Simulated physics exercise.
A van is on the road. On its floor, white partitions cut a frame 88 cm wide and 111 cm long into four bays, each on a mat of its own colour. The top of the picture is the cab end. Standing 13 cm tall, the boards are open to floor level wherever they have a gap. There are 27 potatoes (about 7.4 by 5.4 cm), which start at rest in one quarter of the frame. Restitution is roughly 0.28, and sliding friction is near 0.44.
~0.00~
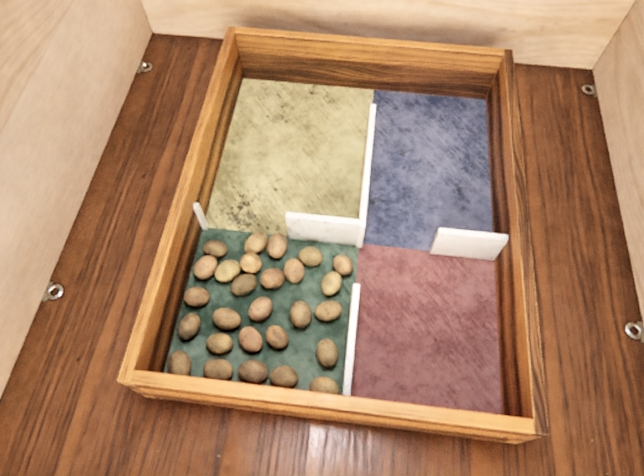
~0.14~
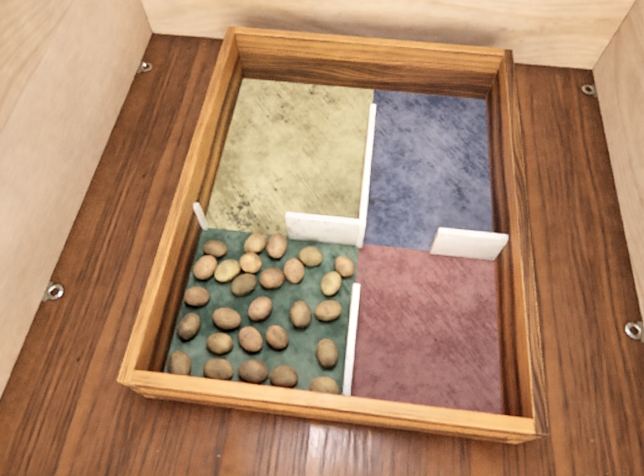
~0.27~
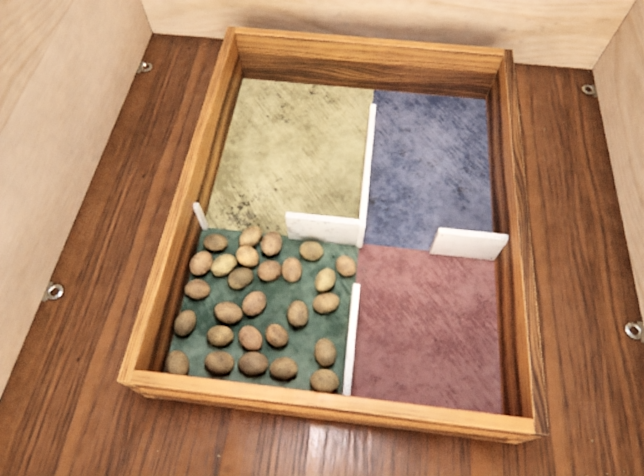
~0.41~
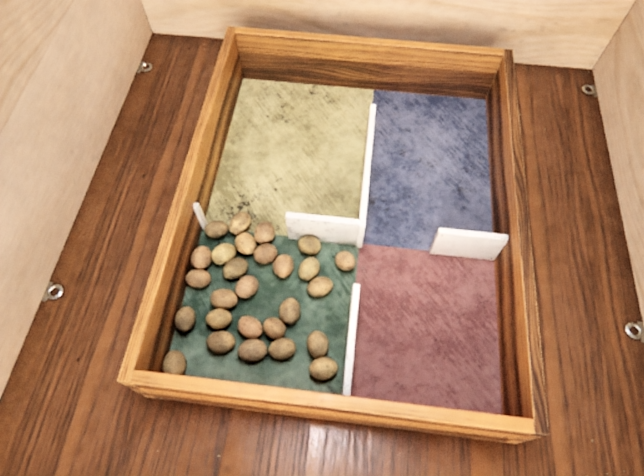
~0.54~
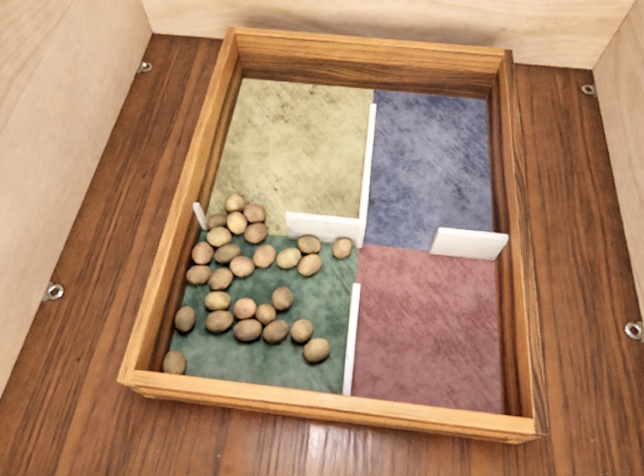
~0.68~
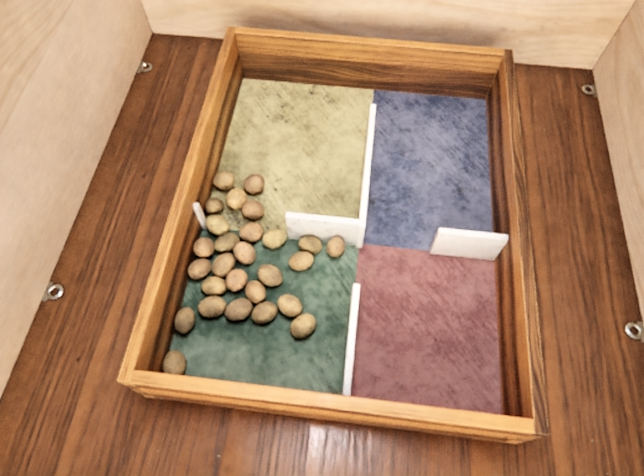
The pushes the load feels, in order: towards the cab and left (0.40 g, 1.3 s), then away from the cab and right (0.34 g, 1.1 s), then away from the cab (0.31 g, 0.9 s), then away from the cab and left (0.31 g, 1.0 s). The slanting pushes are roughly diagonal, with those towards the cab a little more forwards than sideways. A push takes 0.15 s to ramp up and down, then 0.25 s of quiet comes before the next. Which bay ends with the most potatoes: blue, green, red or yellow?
It is the green one.
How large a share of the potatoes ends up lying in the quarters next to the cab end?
It comes to around 30 percent.
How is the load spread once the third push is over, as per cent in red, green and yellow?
Reading then: Red 0 %, green 50 %, yellow 40 %.
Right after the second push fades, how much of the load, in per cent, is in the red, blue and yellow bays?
Well, you'd find red at 0, blue at 0 and yellow at 40 per cent.
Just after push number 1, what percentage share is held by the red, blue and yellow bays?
Red 0, blue 0, yellow 50 %.
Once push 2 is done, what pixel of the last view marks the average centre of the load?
On average, close to pixel (320, 282).
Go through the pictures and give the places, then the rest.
In the first frame, middle of the blue mat (429, 165); middle of the green mat (265, 311); middle of the red mat (426, 330); middle of the yellow mat (294, 152); 27 in the green bay; the potato farthest behind, in the direction of the first push, is at (324, 389).
In the second frame, 27 in the green bay; the potato farthest behind, in the direction of the first push, is at (324, 389).
In the third frame, 27 in the green bay; the potato farthest behind, in the direction of the first push, is at (325, 381).
In the fourth frame, 26 in the green bay and 1 in the yellow bay; the potato farthest behind, in the direction of the first push, is at (324, 369).
In the fifth frame, 23 in the green bay and 4 in the yellow bay; the potato farthest behind, in the direction of the first push, is at (317, 350).
In the sixth frame, 22 in the green bay and 5 in the yellow bay; the potato farthest behind, in the direction of the first push, is at (303, 326).
After push 1 (1.54 s), 14 in the green bay and 13 in the yellow bay.
After push 2 (2.89 s), 1 in the red bay, 14 in the green bay and 12 in the yellow bay.
After push 3 (4.04 s), 1 in the red bay, 14 in the green bay and 12 in the yellow bay.
After push 4 (5.29 s), 1 in the red bay, 18 in the green bay and 8 in the yellow bay.
When it is over (at 6.40 s), 1 in the red bay, 18 in the green bay and 8 in the yellow bay.
